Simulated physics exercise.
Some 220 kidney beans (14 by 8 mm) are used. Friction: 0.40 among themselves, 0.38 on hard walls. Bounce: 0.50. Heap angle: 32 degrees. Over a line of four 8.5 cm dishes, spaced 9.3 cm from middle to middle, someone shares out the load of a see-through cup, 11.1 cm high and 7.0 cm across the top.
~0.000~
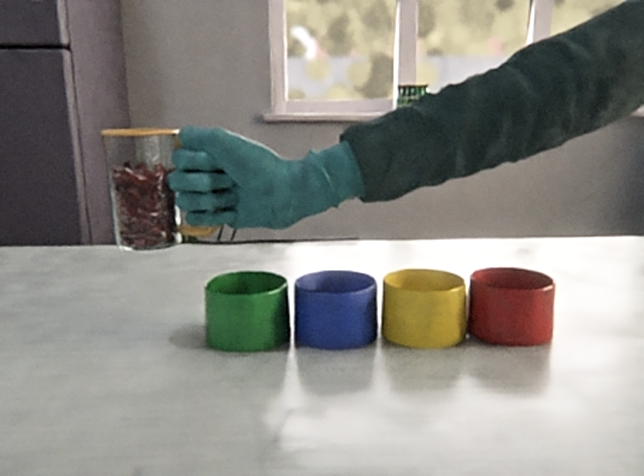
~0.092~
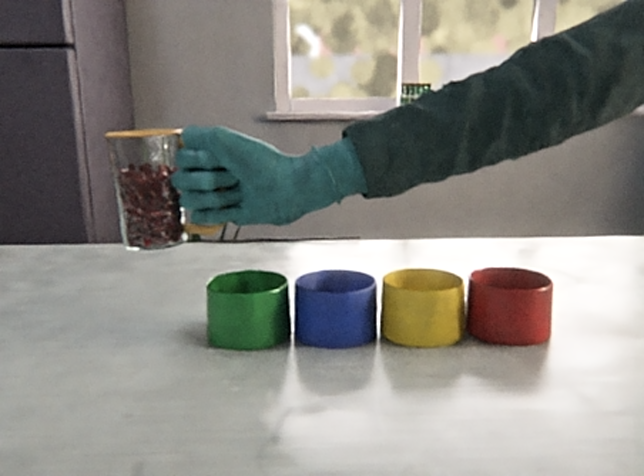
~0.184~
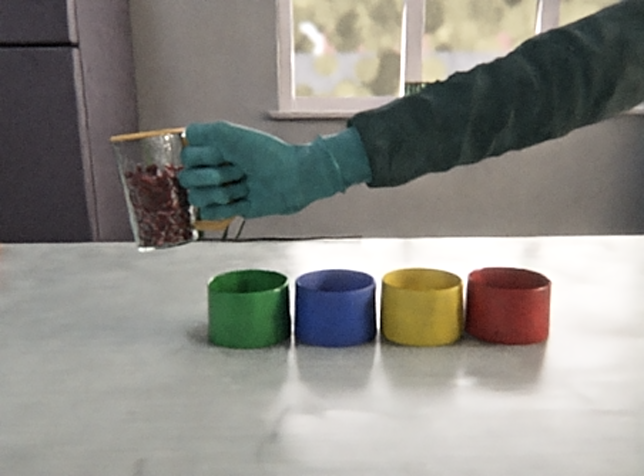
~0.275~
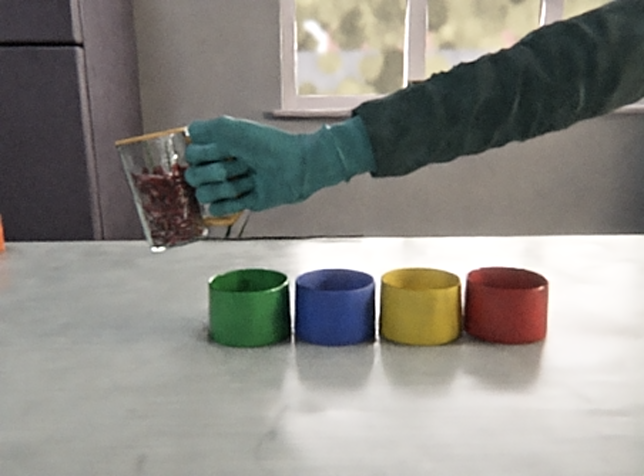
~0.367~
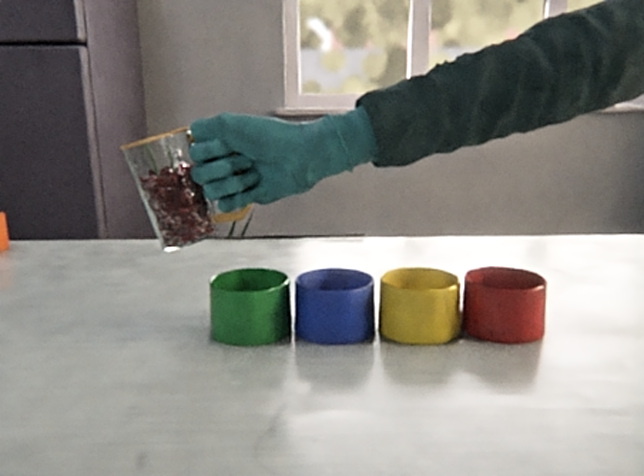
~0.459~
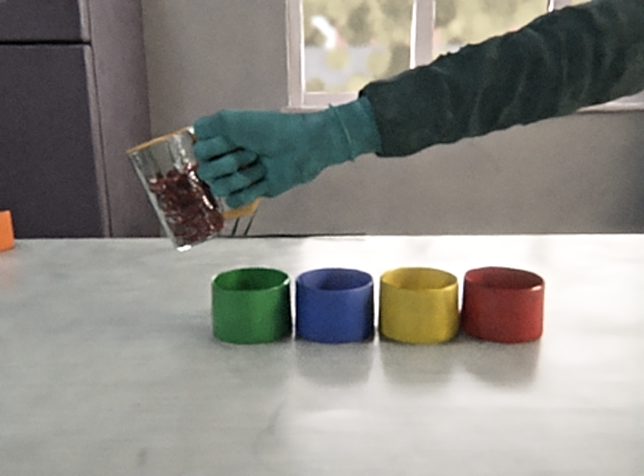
A gloved hand slowly tilts a clear cup of dark red beans beside four colored dishes.
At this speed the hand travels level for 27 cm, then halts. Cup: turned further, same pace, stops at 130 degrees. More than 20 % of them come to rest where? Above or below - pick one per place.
Red: Below; blue: Below; green: Above; yellow: Below; counter: Below.
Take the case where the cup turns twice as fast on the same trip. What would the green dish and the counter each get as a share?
Green 0, counter 100.
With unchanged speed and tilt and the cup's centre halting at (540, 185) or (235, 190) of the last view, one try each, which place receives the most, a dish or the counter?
Top receivers, in order: Green and counter.
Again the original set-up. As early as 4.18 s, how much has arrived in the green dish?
By that moment it's near 100 percent.
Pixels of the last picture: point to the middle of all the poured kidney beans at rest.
Somewhere near (253, 303) in the last picture.
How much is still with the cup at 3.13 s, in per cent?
I'd estimate some 0 per cent of the load.
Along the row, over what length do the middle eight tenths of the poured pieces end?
Some 5 centimetres.
After 2.06 s, tilt 103 degrees; cup holds 95 %.
Then, at 3.13 s, tilt 130 degrees; cup holds 0 %, green 100 %.
After 4.18 s, tilt 130 degrees; cup holds 0 %, green 100 %.
By 4.5 s all is still; red 0 %, blue 0 %, green 100 %, yellow 0 %, counter 0 %.
